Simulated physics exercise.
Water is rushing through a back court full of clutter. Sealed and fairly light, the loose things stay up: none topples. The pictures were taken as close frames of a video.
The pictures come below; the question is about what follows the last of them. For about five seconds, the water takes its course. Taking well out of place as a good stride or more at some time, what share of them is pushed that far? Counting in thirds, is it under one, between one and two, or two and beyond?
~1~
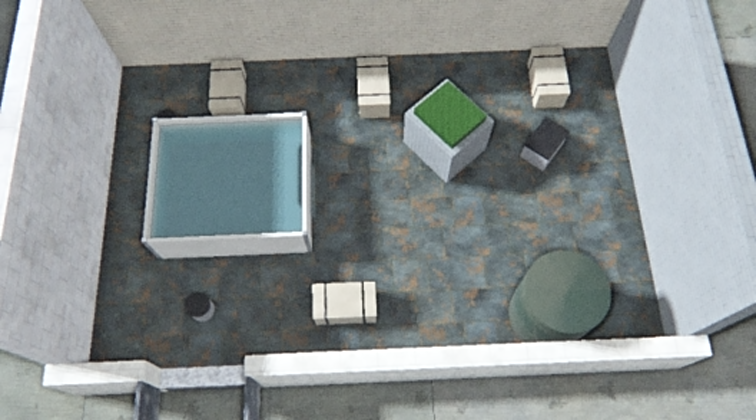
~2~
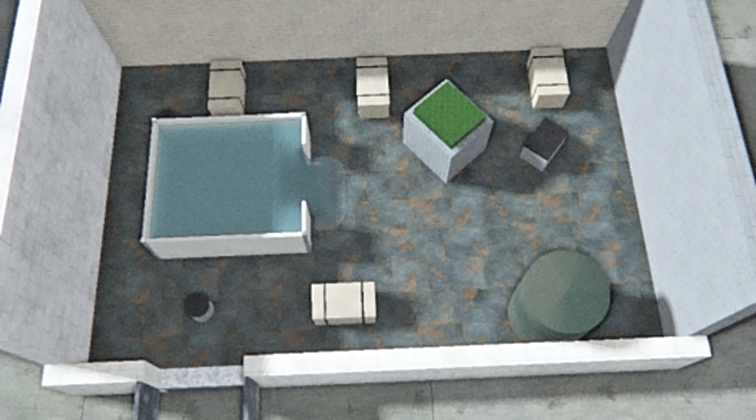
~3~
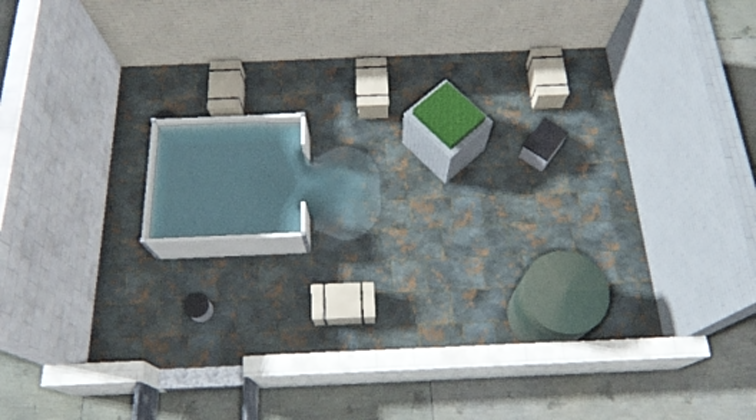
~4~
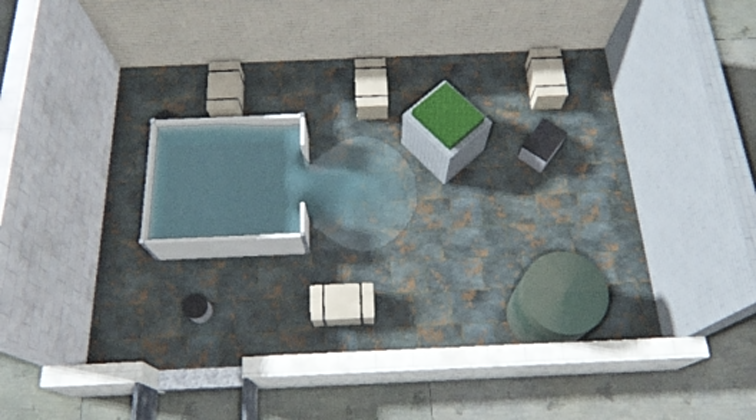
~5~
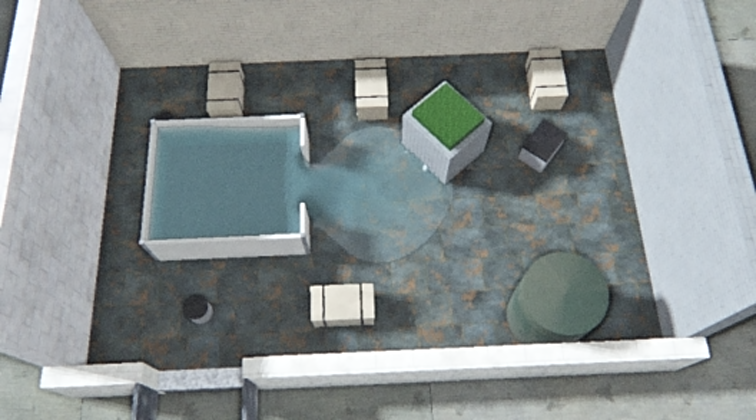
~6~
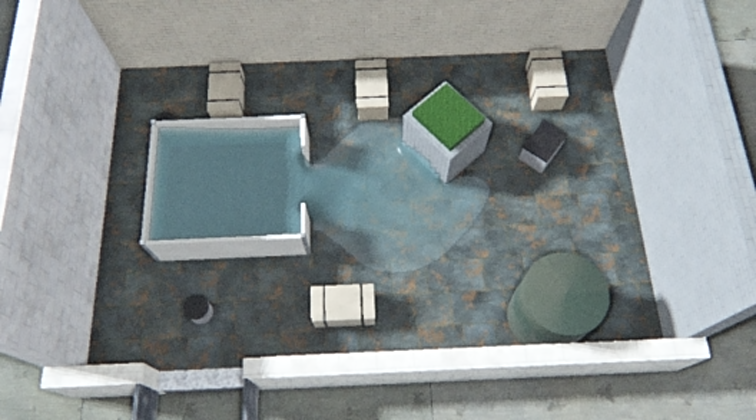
It stays in the bottom third.
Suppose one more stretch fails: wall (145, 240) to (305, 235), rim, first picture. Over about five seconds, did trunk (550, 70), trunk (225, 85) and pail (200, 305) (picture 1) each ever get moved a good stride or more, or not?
Same order as named: Not sent that far; not sent that far; sent that far.
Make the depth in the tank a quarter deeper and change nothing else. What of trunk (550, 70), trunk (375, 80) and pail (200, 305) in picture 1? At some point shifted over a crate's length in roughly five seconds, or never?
Answers in the order asked: Went past the threshold, went past the threshold, stayed within the threshold.
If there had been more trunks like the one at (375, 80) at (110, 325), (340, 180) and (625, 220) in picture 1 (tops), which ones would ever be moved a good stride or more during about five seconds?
Stays put, shoved clear, shoved clear.
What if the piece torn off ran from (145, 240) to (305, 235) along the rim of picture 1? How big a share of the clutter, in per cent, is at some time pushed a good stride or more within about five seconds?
My estimate is some 40 per cent of them.
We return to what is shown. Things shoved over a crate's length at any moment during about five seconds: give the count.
Count: 2.
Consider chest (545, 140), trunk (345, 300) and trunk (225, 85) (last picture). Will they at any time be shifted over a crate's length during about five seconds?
One by one: Remained nearby; remained nearby; remained nearby.
A moment on, 0 of 7 are well off their spots; 0 afloat.
Next, 0 of 7 are well off their spots; 0 afloat.
Later, 1 of 7 are well off their spots; 0 afloat.
In the end, 1 of 7 are well off their spots, and 2 have been at some point; 1 afloat.
